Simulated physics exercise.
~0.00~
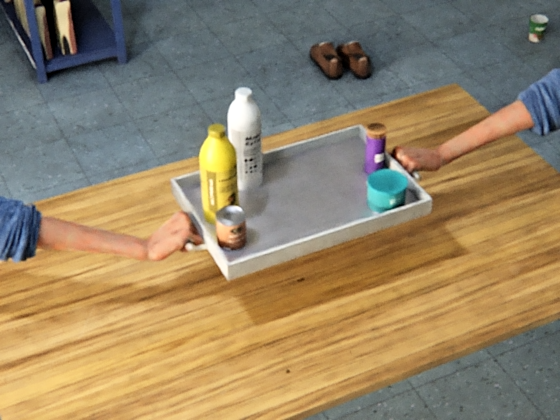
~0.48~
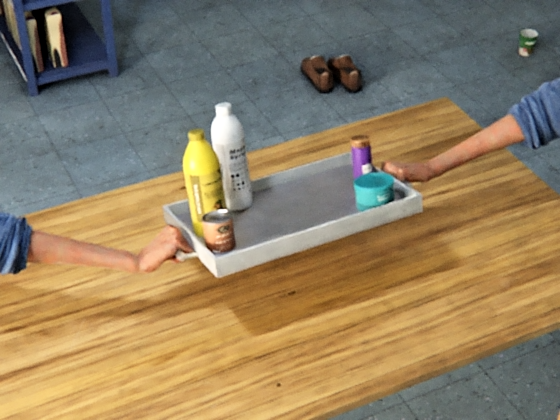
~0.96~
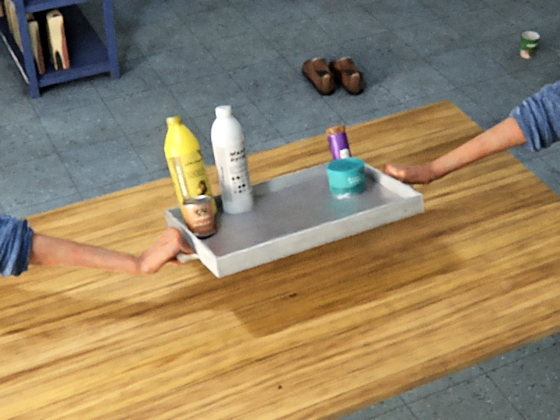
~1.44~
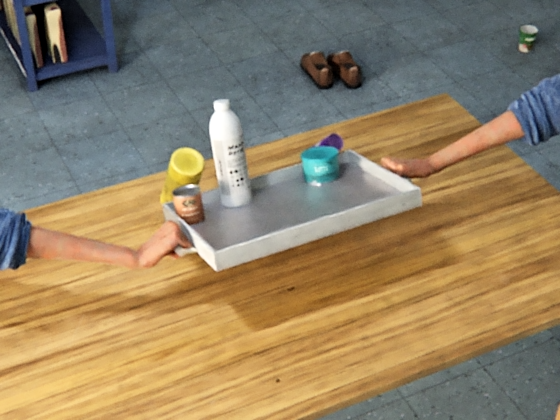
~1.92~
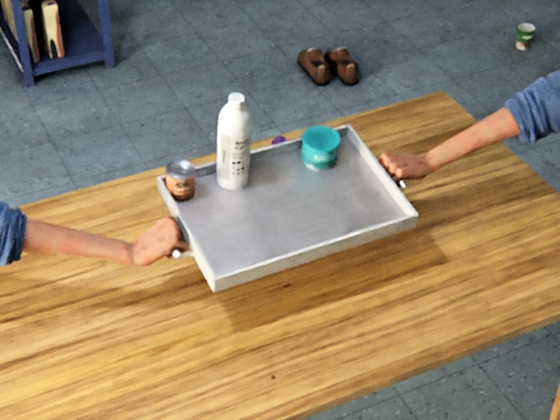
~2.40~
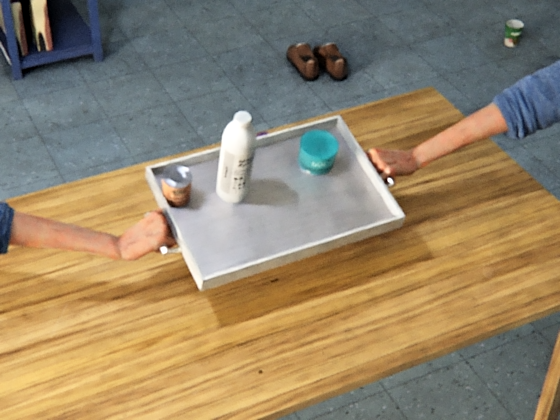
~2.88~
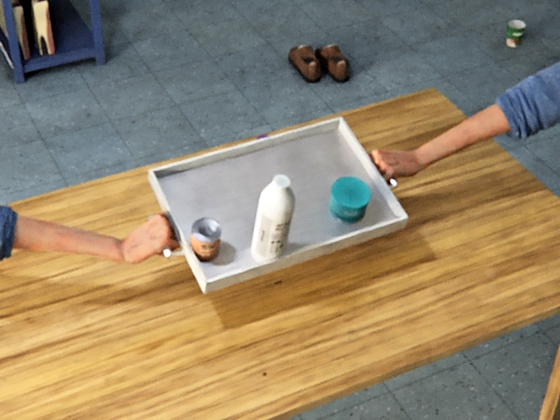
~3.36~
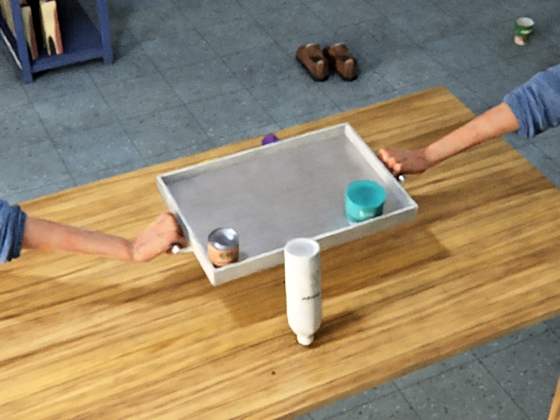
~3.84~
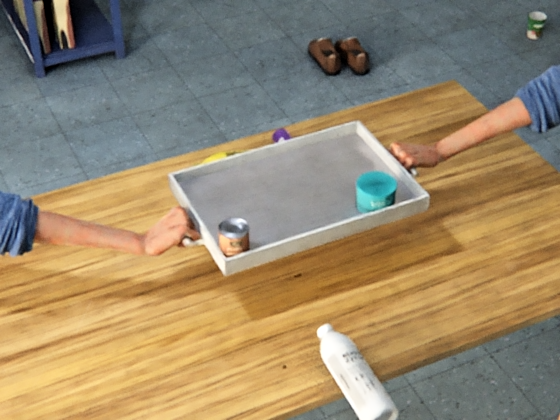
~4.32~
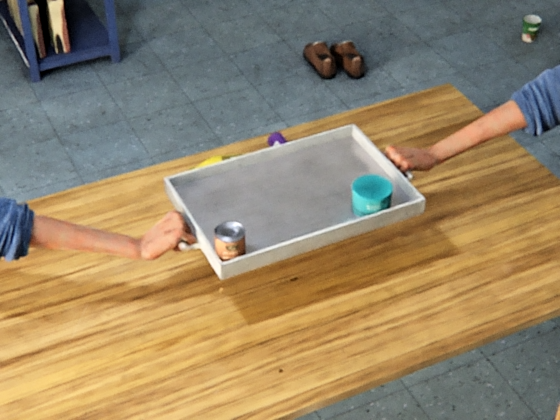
To begin with, two hands hold a tray above a wooden table, carrying a yellow bottle, a white bottle, an orange tin, a purple shaker and a turquoise tub. The far edge dips, and the items slide toward it as the yellow bottle and the purple shaker tip over that side. The tray then swings the other way, sending the white bottle, tin and tub sliding toward the near edge. The white bottle tumbles over the near rim onto the table and drops out of view. Finally the tray is held steady, with only the tin and tub still on it, while the shaker and yellow bottle lie beyond its far edge.
